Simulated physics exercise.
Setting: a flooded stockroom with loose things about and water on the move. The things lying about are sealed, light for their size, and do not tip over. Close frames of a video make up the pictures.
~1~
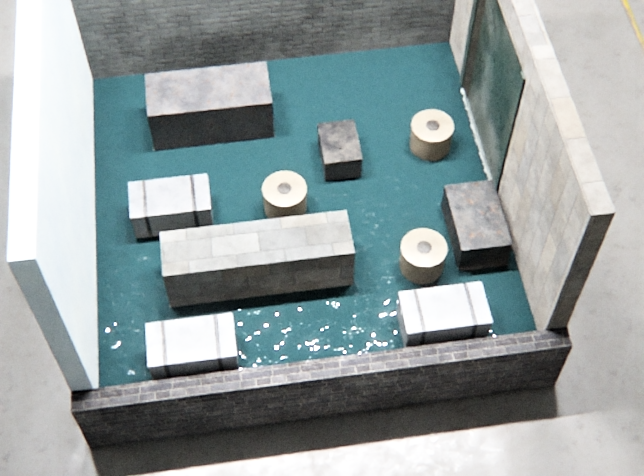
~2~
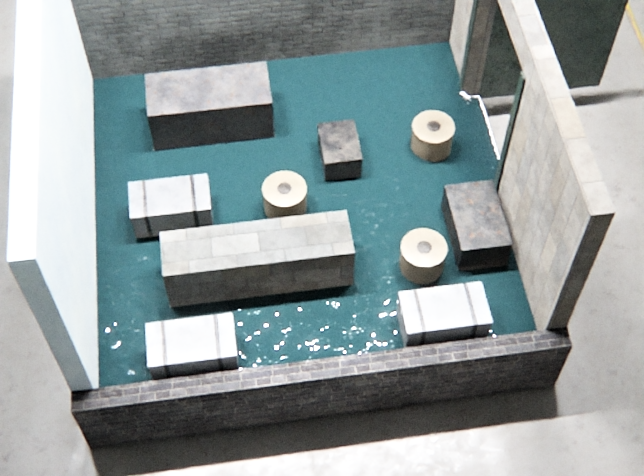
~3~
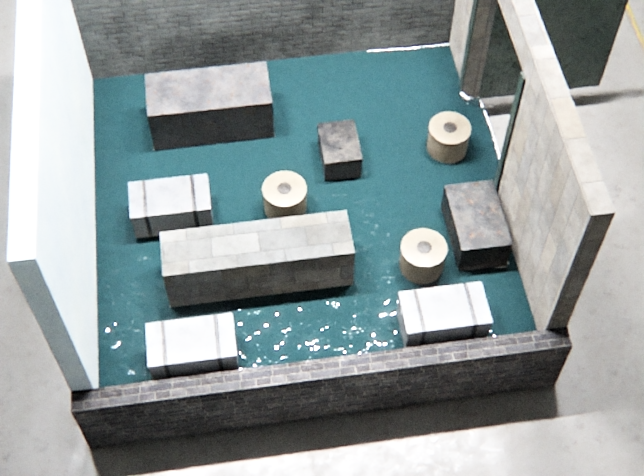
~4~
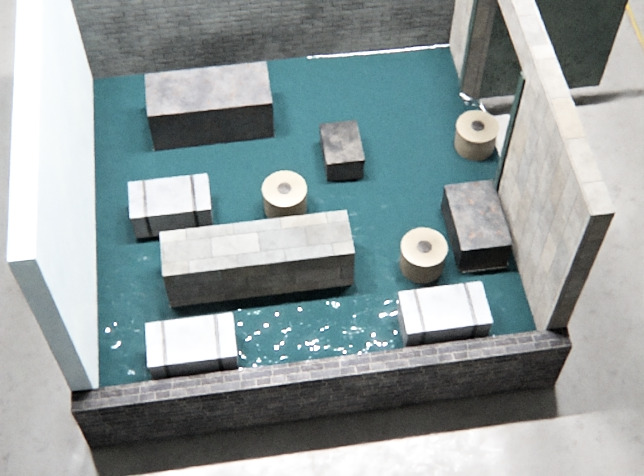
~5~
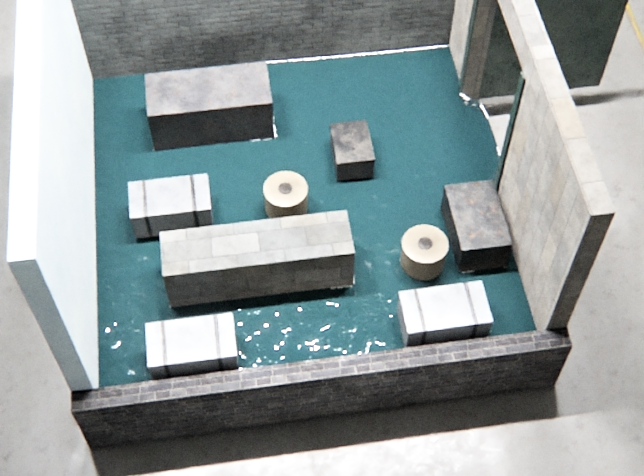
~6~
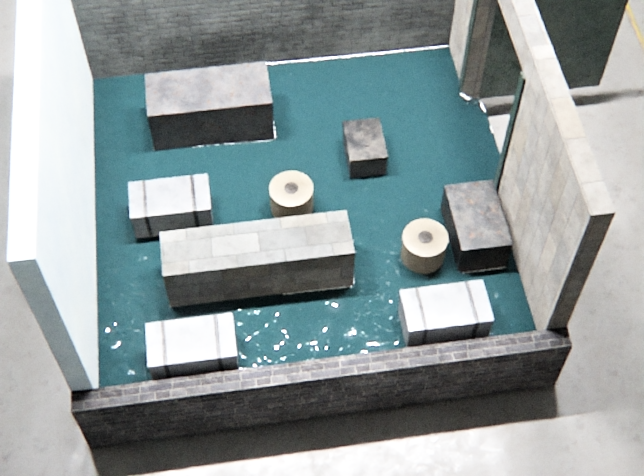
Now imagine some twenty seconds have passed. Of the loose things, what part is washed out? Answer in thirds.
Two thirds or more.
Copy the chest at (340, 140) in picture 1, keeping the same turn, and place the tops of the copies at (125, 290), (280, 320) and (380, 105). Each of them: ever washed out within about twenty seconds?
Okay, one at a time: Does not get out, next does not get out, last gets out.
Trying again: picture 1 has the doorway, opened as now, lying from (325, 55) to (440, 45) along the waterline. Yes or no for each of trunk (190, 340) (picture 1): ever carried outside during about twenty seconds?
For that one: Kept in.
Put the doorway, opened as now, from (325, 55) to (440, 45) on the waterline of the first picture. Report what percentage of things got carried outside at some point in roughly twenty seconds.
About 60 %.
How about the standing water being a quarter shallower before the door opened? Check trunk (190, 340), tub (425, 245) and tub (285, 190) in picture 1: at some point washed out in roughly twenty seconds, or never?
In that order: Remains, swept away, swept away.
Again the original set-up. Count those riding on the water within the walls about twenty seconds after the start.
Well, I'd say 2.
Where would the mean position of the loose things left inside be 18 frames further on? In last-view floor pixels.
The remaining things centre around (318, 290).
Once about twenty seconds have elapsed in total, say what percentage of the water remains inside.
My answer is close to 34 percent.
A moment on, 1 of 7 are out; 6 afloat.
Next, 4 of 7 are out; 3 afloat.
Later, 4 of 7 are out; 3 afloat.
In the end, 5 of 7 are out; 2 afloat.
